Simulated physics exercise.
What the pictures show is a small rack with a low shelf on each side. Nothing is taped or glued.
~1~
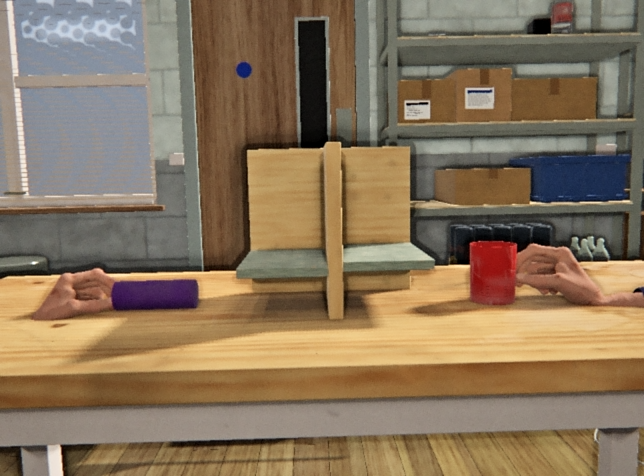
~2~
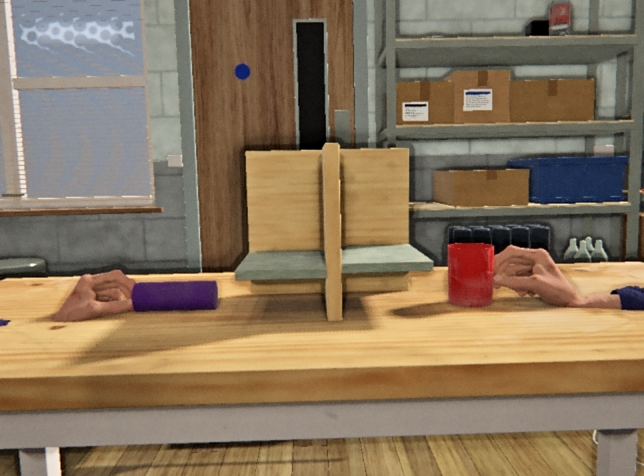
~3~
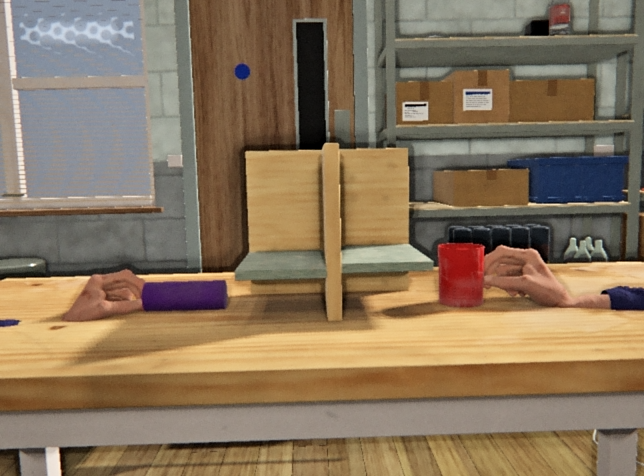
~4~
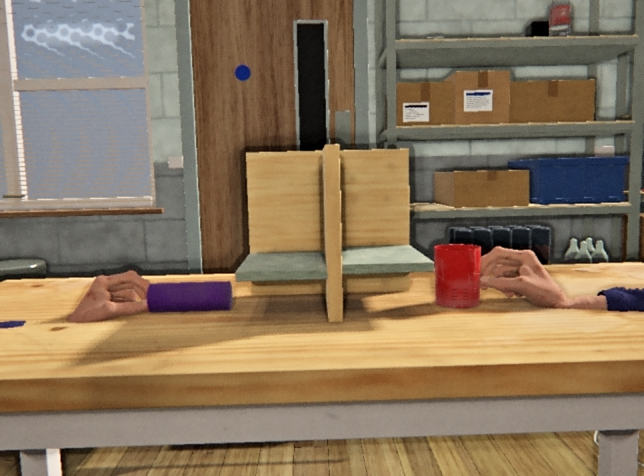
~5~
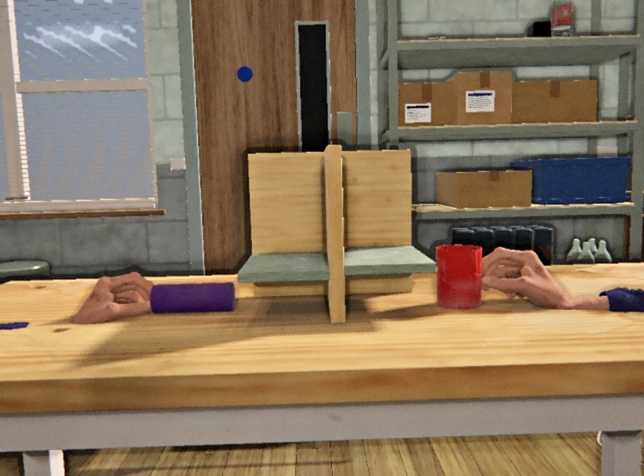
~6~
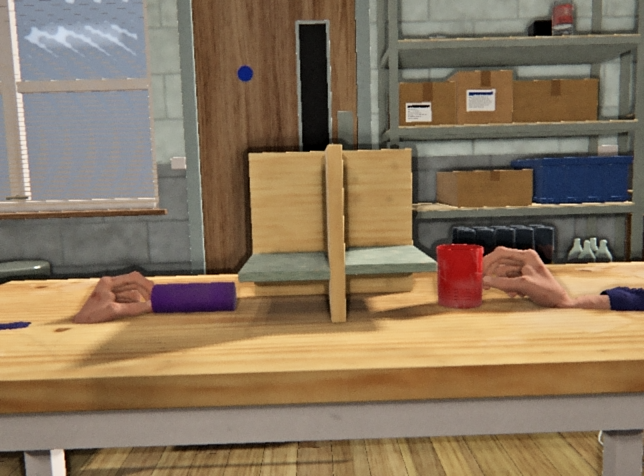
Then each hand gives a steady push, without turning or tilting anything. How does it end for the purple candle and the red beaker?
The purple candle gets through; the red beaker gets held up.
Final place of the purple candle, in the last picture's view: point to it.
The middle ends up near (280, 295).
Then, 0.30 s past the last view, purple candle sliding up to the opening near (210, 297); red beaker sliding up to the opening near (447, 276).
Then, 0.64 s past the last view, purple candle part of the way in near (248, 296); red beaker stopped at the opening near (447, 276).
Finally, the purple candle clears the shelf, near (280, 295); the red beaker is too tall, near (447, 276).
